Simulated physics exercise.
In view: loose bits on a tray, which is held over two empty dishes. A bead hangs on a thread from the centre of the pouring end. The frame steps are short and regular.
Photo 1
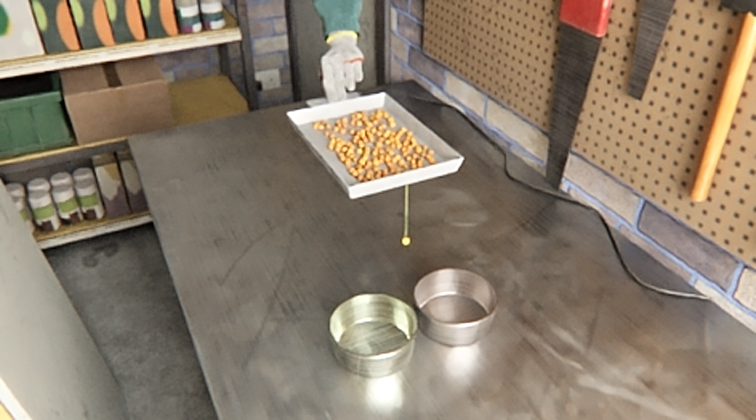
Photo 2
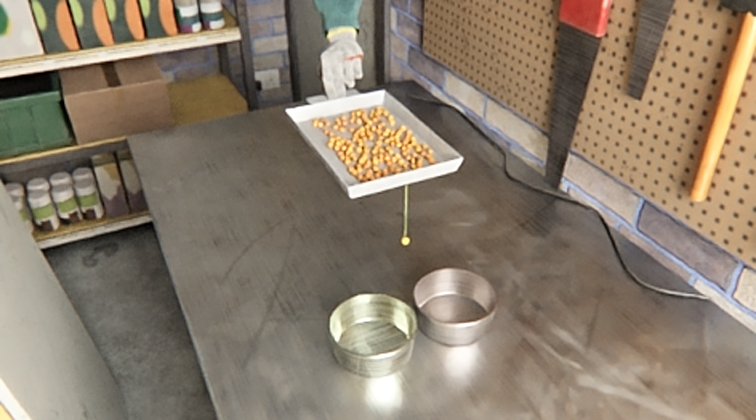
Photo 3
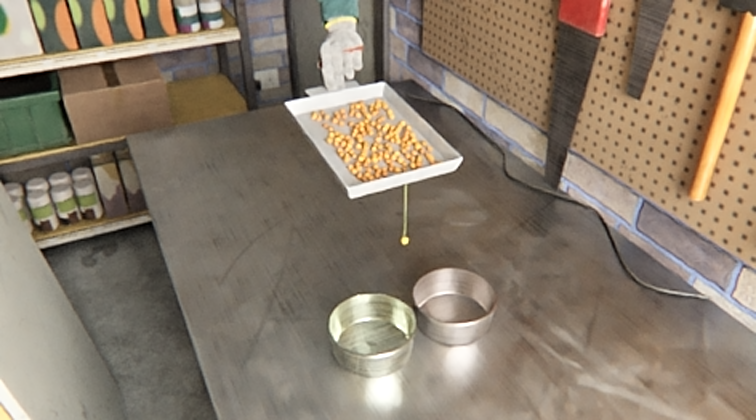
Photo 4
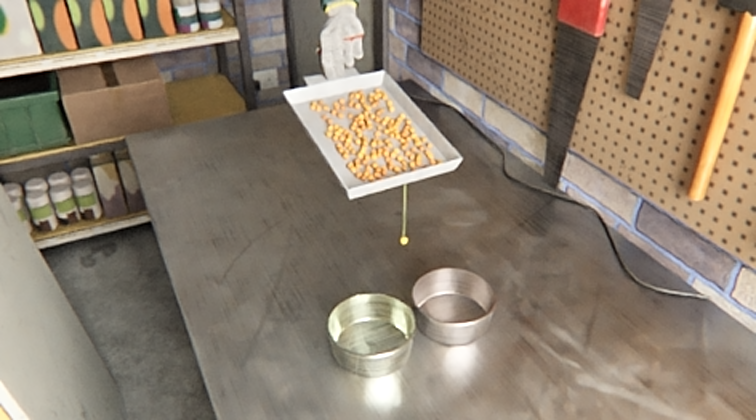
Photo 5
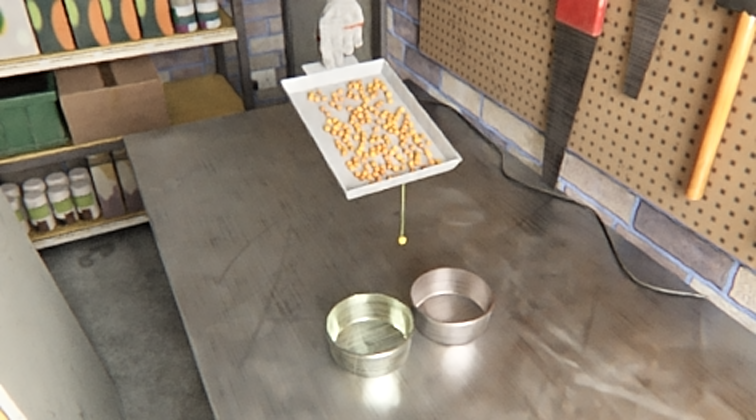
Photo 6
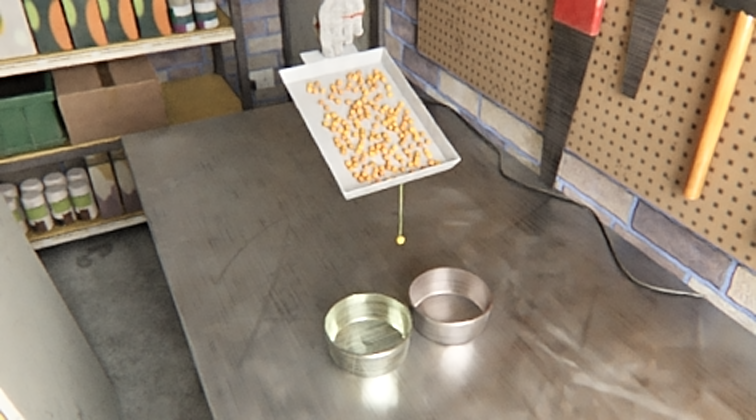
A workshop with a dark metal bench, stocked shelves on the left and a pegboard of tools on the right is seen from above at an angle. A gloved hand holds a white tray of orange-yellow chickpeas, a yellow bead hanging beneath its near edge, above two empty round metal dishes. The hand rises, steadily tilting the tray toward the viewer, and the chickpeas spread slightly.
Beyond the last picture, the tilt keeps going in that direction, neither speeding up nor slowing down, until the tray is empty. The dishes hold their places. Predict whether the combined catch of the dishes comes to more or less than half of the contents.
The combined catch is less than half.
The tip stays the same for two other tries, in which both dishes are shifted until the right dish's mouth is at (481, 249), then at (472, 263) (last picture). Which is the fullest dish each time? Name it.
The one at left the first time, the one at left the second.
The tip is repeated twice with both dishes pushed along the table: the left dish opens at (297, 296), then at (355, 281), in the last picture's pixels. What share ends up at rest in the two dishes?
60 %, then 90 %.
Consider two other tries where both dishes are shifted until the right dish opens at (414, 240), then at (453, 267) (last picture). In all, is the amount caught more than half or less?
So that's a lesser portion the first time round, a greater portion the second.
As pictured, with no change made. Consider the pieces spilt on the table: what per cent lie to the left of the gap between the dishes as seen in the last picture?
About 80 per cent.
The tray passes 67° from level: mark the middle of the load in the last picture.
In the last view, the load is centred close to (392, 170).
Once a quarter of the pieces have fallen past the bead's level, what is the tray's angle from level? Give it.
A tilt of roughly 100°.
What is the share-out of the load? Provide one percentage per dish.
Roughly: Left 10 %, right 20 %.
Shortly afterwards, tray tipped steeply; all but a few on the tray; a little in the air.
Next, tray tipped past a quarter turn; a little on the tray; a little in the left dish; a little in the right dish; near a third outside both; near a third in the air.
Some moments later, tray tipped past a quarter turn; a little in the left dish; near a quarter in the right dish; the bulk outside both.
In the end, tray tipped past a quarter turn; a little in the left dish; near a quarter in the right dish; the bulk outside both.
